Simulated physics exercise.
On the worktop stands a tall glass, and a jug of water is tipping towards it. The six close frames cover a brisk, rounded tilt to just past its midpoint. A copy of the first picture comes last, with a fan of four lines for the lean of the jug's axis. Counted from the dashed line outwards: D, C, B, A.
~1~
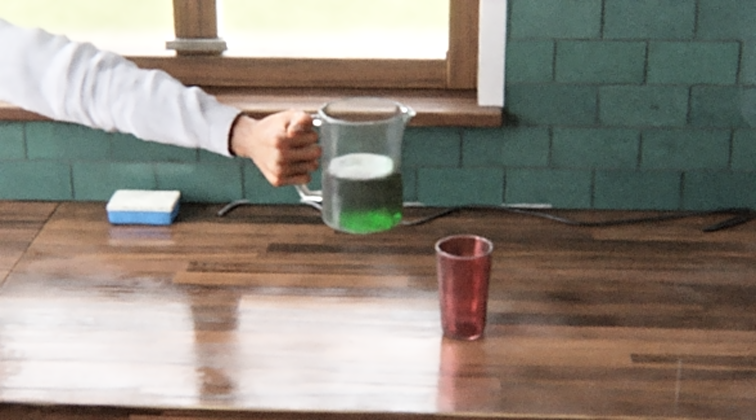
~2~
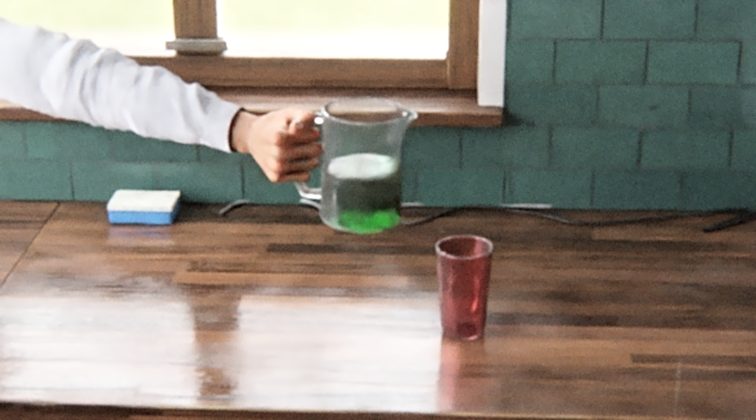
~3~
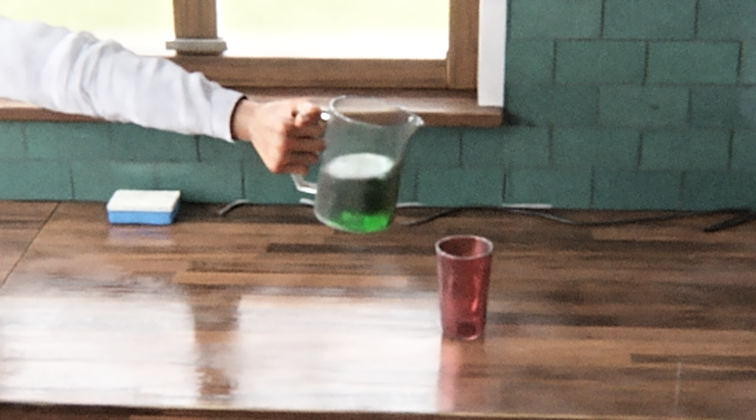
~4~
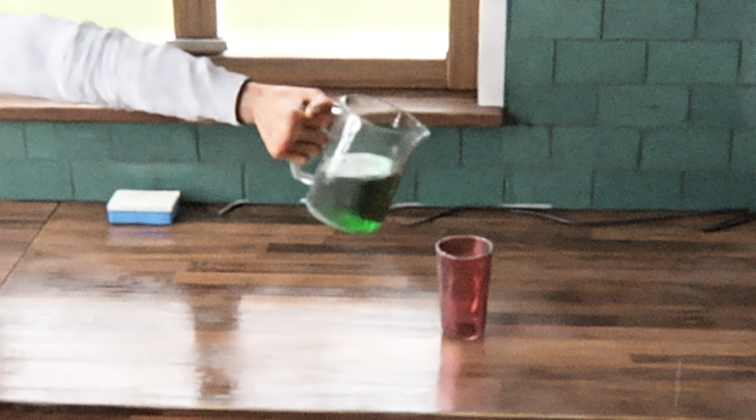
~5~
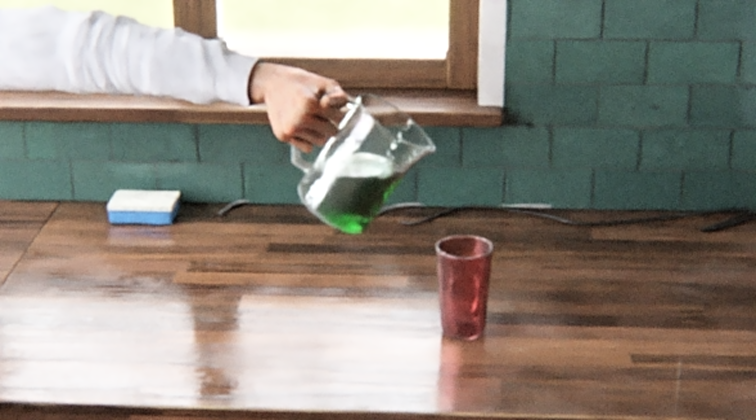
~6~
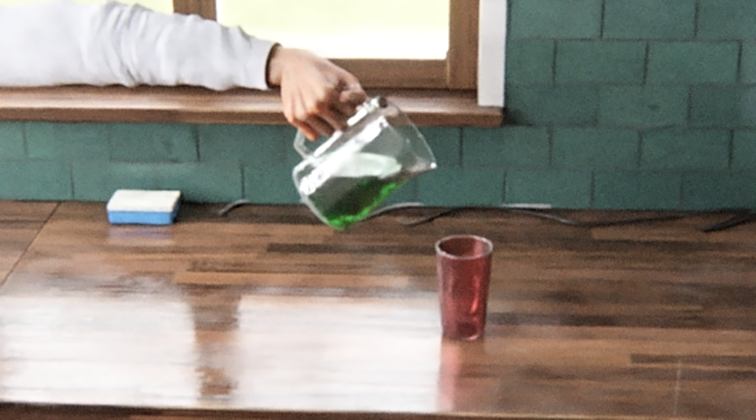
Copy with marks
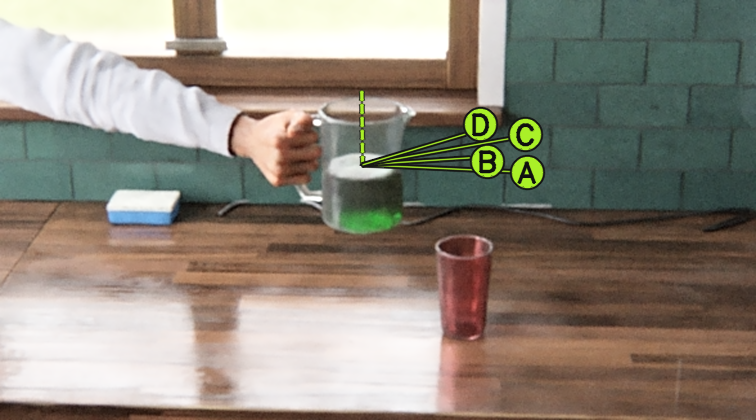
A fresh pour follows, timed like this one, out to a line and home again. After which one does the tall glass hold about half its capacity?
Use tilt D.
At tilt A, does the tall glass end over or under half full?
Over half.
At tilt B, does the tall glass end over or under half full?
Over half.
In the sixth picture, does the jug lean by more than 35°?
Yes.
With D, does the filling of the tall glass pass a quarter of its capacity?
Yes.
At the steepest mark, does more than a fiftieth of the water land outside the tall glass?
Yes, it does.
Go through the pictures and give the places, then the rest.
The first picture shows upright, lip at (413, 113); rim of the tall glass round (465, 246); nothing has left yet.
The second picture shows tipped about 2°, lip at (415, 116); nothing has left yet.
The third picture shows tipped about 10°, lip at (421, 122); nothing has left yet.
The fourth picture shows tipped about 20°, lip at (429, 134); nothing has left yet.
The fifth picture shows tipped about 34°, lip at (435, 149); nothing has left yet.
The sixth picture shows tipped about 48°, lip at (436, 167); nothing has left yet.
On the marked copy, A at (510, 171); B at (469, 157); C at (509, 138); D at (465, 134).
If A is chosen, the tall glass ends with about 95 % of what it can hold; 18 % of the water is spilt.
If B is chosen, the tall glass ends with about 89 % of what it can hold; 7 % of the water is spilt.
If C is chosen, the tall glass ends with about 72 % of what it can hold.
If D is chosen, the tall glass ends with about 47 % of what it can hold.
